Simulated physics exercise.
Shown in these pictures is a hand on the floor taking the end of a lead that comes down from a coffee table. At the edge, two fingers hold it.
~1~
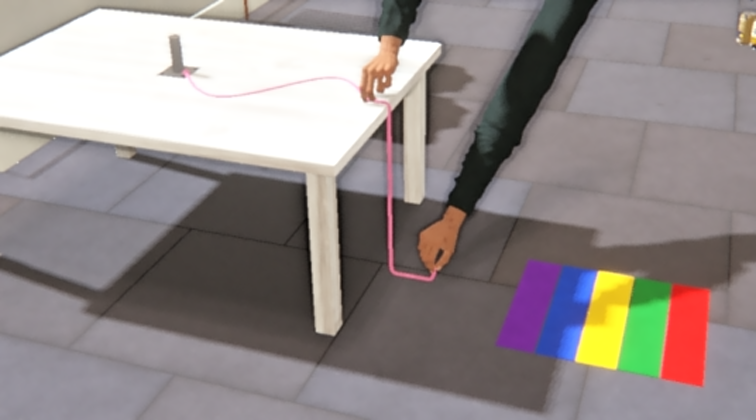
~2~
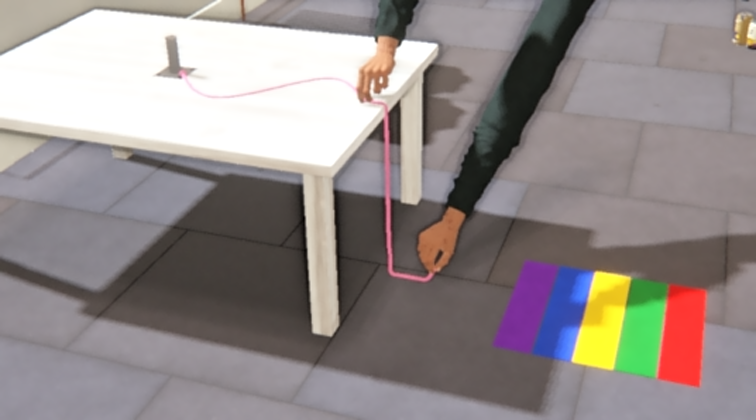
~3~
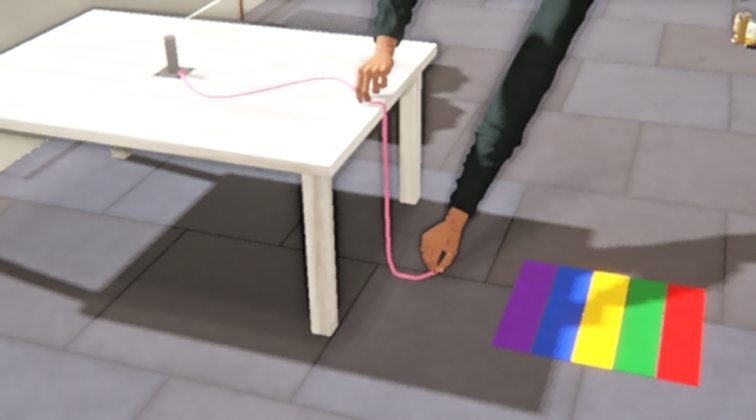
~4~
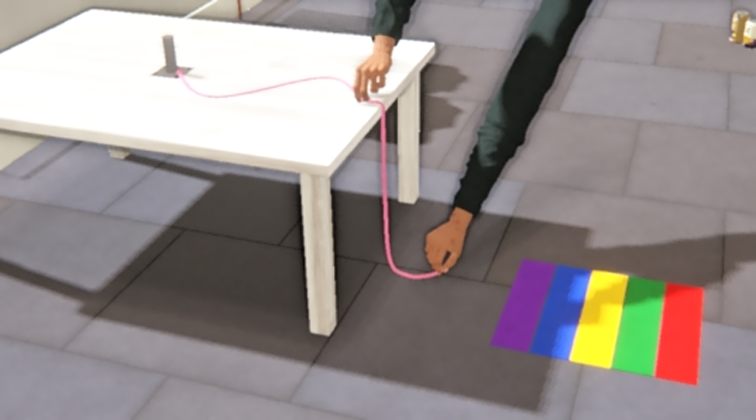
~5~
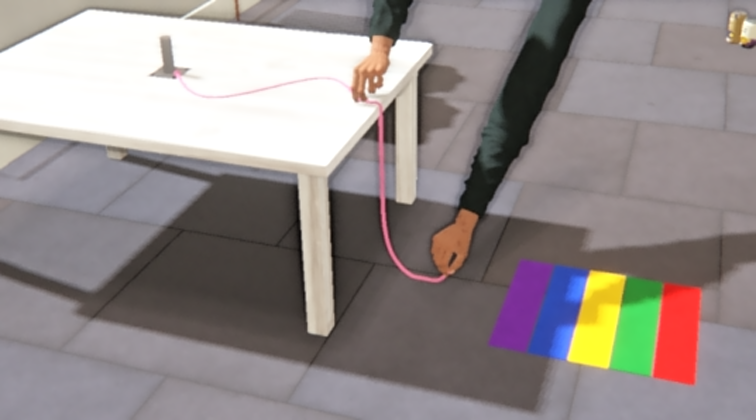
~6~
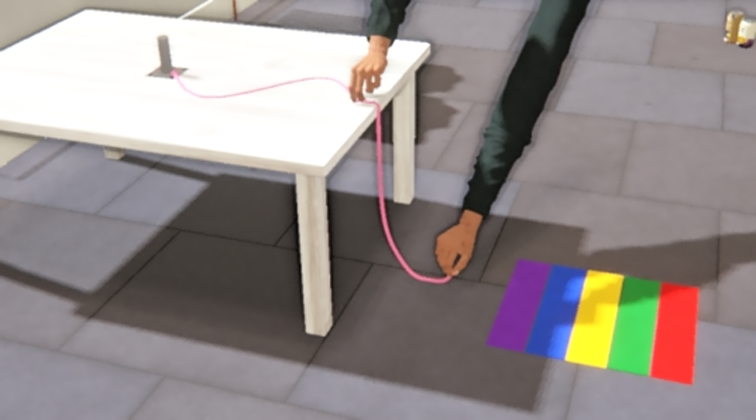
Hand near the floor slowly drawing the end of a pink cord rightward while another hand holds it at the table edge.
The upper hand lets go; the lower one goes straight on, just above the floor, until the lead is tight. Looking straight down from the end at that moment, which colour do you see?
You see green.
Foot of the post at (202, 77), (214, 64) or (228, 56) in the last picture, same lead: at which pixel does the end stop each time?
About (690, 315), (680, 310) and (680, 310).
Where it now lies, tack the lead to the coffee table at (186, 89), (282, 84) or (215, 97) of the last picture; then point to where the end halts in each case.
Roughly (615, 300), (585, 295) and (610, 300).
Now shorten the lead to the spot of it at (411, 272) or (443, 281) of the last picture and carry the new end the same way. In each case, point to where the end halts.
Result 1: (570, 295). Result 2: (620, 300).
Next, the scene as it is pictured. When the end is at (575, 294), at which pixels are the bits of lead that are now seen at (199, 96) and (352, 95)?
(242, 80) and (388, 138).
A little later, end near (575, 294); over blue.
Next, end near (617, 302); over yellow.
When it is tight, end near (641, 306); over green. It gets as far as the green strip.
